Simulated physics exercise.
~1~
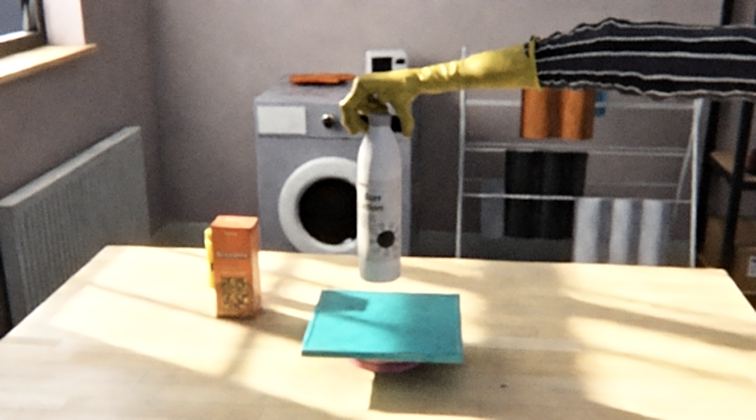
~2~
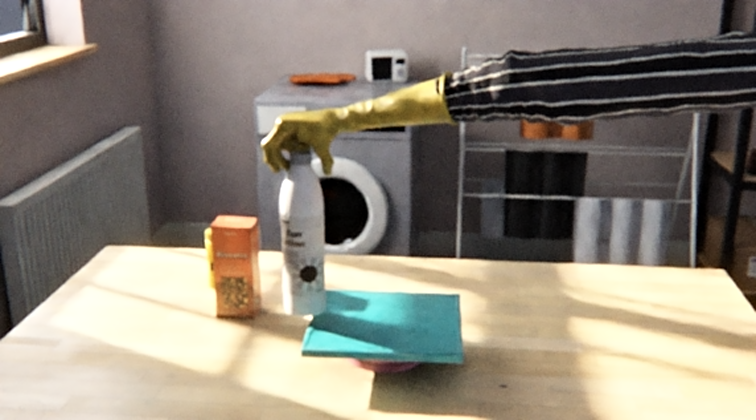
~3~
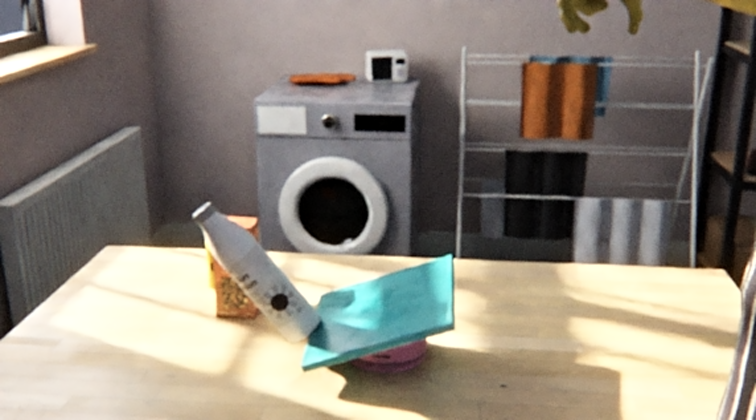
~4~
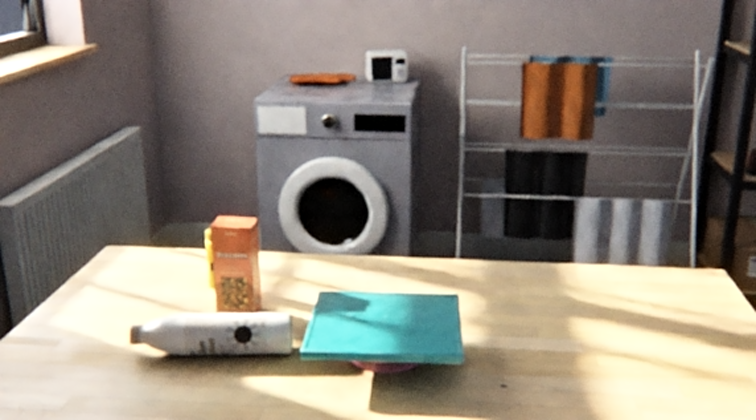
A gloved hand releases a white bottle on a turquoise tray's edge, and it topples.
